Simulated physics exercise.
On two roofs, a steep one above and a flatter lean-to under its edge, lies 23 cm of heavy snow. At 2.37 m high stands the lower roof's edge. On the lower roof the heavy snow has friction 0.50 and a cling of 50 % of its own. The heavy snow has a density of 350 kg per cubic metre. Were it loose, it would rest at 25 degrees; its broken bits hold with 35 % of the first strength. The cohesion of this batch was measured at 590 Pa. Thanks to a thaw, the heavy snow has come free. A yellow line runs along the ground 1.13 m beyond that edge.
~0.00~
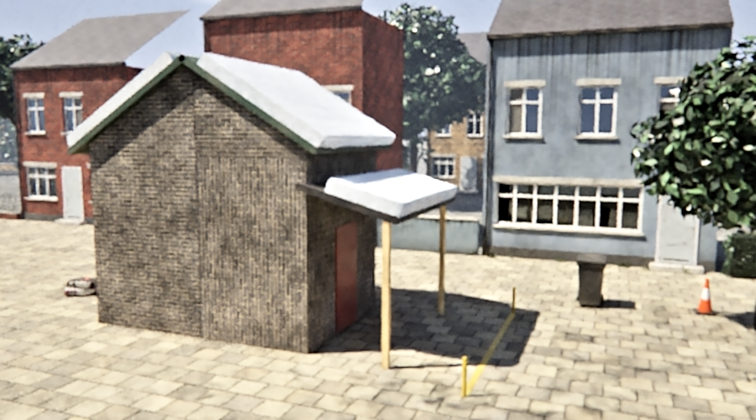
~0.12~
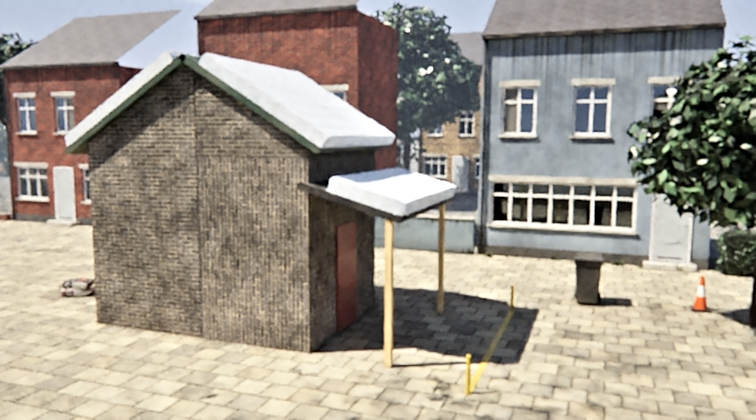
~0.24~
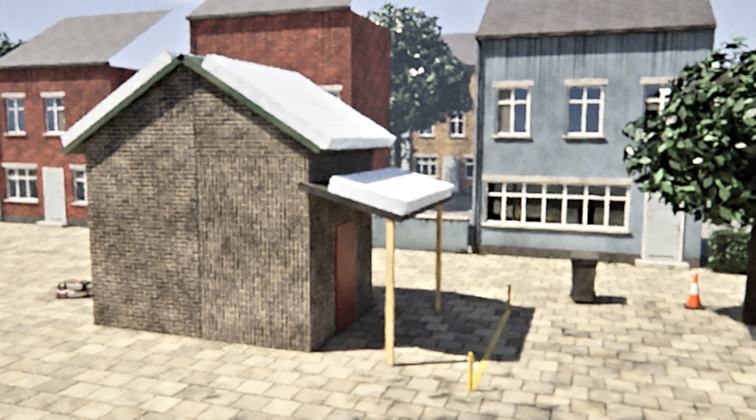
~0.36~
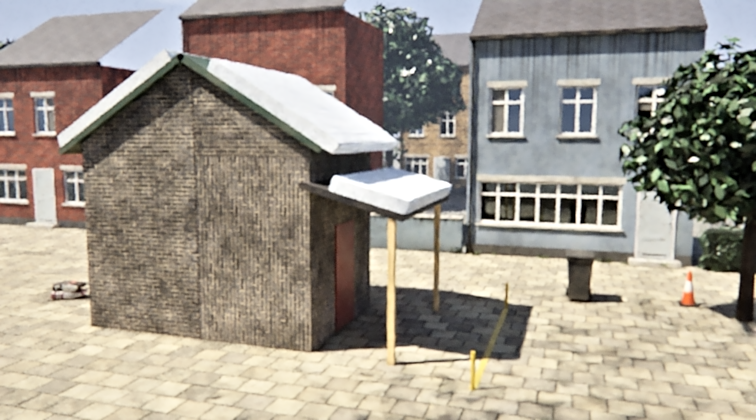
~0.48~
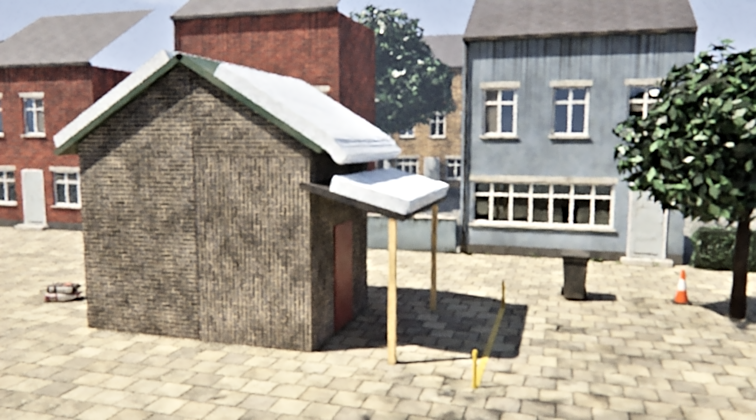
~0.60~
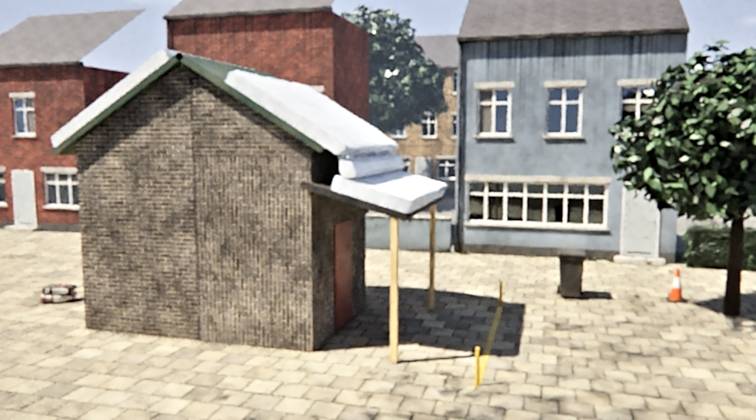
A thick slab of snow slid slowly down the right side of a small brick building's steep roof, poked past the edge, then cracked and sagged onto the snow covering the lower lean-to roof.
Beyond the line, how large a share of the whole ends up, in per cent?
Roughly 32 per cent.
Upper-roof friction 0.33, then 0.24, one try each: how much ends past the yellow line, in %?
About 12 % in the first try and about 25 % in the second.
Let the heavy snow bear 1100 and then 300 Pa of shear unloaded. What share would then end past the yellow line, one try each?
16 in a hundred, followed by 50 in a hundred.
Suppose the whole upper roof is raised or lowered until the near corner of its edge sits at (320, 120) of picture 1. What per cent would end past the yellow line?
55 %.
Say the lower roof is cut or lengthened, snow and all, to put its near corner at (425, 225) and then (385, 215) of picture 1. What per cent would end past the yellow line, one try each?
In that order: 25 %, 45 %.
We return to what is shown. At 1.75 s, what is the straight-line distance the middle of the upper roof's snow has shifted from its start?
About 3.4 m.
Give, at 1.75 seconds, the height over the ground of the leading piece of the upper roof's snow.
0.0 m or thereabouts.
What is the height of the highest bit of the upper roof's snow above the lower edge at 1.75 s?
0.6 m, roughly.
By 1.13 s, none is below the lower edge and 0 % is past the line.
By 1.75 s, 36 % is below the lower edge and 5 % is past the line.
By 2.38 s, 57 % is below the lower edge and 31 % is past the line.
By 3.00 s, 66 % is below the lower edge and 31 % is past the line.
By 3.90 s, at the end, 66 % is below the lower edge and 32 % is past the line.
